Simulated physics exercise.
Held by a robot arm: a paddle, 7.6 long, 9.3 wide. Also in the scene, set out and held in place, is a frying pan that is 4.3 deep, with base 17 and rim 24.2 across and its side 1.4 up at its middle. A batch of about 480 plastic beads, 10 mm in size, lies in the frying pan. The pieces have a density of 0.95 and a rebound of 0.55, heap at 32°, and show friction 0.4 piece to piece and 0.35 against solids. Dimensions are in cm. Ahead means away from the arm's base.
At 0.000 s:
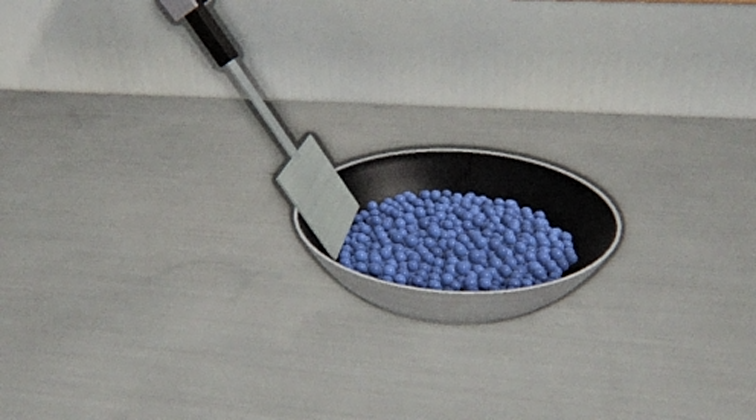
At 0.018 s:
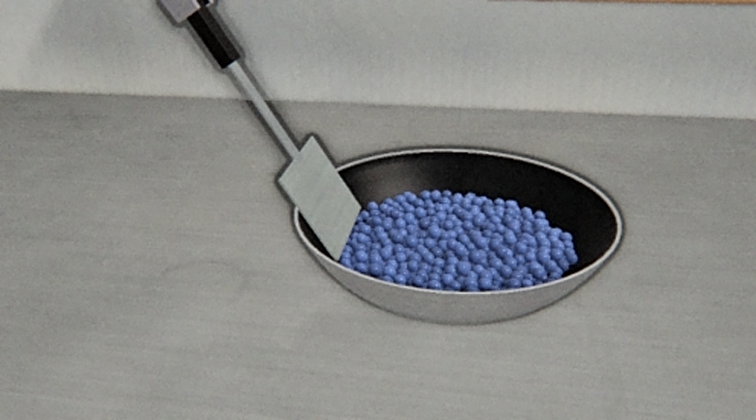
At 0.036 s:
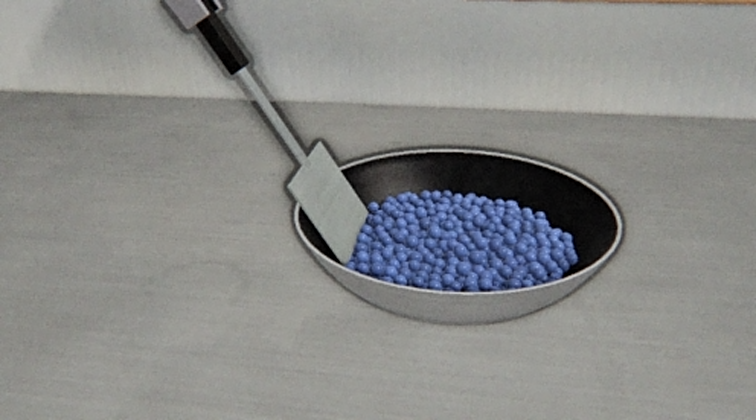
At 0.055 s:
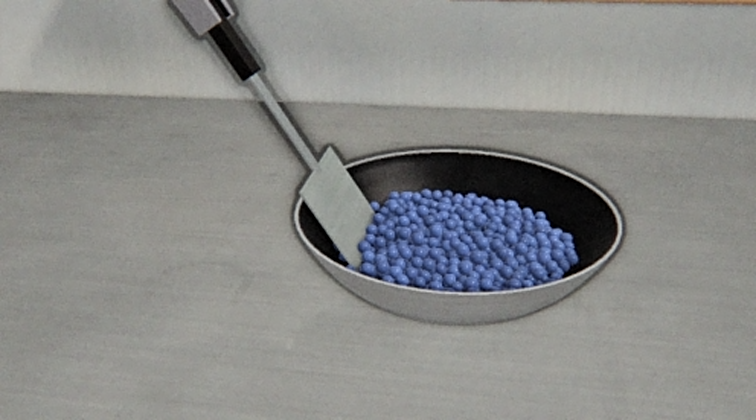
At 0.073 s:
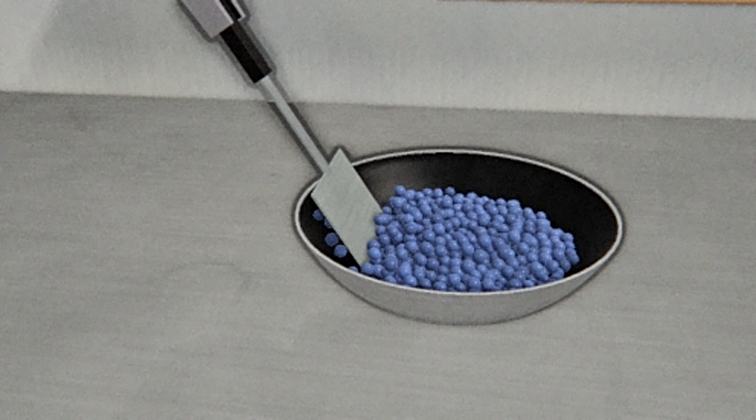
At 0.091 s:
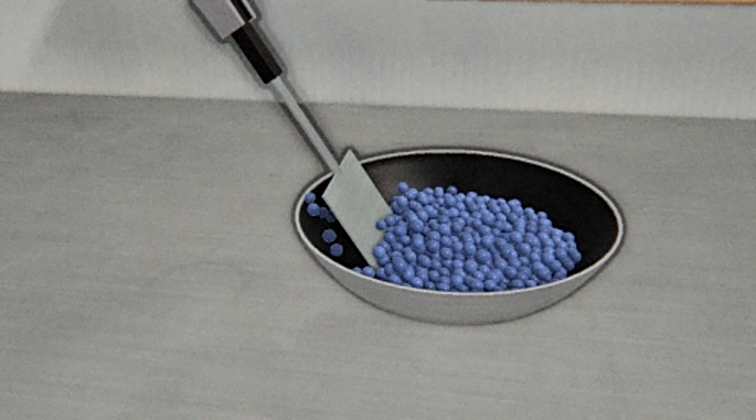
On a plain grey countertop against a pale wall, seen from above at an angle by a still camera, a shallow pan with a black inside sits right of centre. It holds a heap of small blue beads, and a pale metal spatula on a dark-jointed arm slants in from the upper left. The spatula barely moves at first, then slides slowly rightward, pushing the heap's left edge while a few beads appear behind it.
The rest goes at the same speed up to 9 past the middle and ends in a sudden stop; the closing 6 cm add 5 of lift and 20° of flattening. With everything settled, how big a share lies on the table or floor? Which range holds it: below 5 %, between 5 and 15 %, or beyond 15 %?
The range between 5 and 15 %.
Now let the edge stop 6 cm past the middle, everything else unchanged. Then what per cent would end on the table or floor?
Estimate: Approx. 0 %.
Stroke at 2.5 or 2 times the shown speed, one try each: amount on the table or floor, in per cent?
About 25 and 20 per cent.
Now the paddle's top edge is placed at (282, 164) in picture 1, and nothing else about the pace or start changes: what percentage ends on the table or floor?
Near 10 in a hundred.
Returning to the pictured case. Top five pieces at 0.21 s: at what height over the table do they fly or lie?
They are near 4 cm up.
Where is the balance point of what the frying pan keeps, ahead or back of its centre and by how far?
I'd say close to 4.0 cm toward the front.
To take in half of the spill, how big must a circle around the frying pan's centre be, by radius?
It works out to near 26 cm.
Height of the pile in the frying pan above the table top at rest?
Close to 5.0 centimetres high.
After 0.21 s, sloping 58°, highest piece 7 above the table; 473 in the frying pan, 2 on the blade or in flight.
After 0.32 s, sloping 50°, highest piece 5 above the table; 473 in the frying pan, 2 on the table or floor.
After 0.58 s, sloping 38°, highest piece 4 above the table; 430 in the frying pan, 45 on the table or floor.
After 1.63 s, sloping 38°, highest piece 4 above the table; 430 in the frying pan, 45 on the table or floor.
In the end, 430 in the frying pan, 45 on the table or floor. That is 9 % on the table or floor.
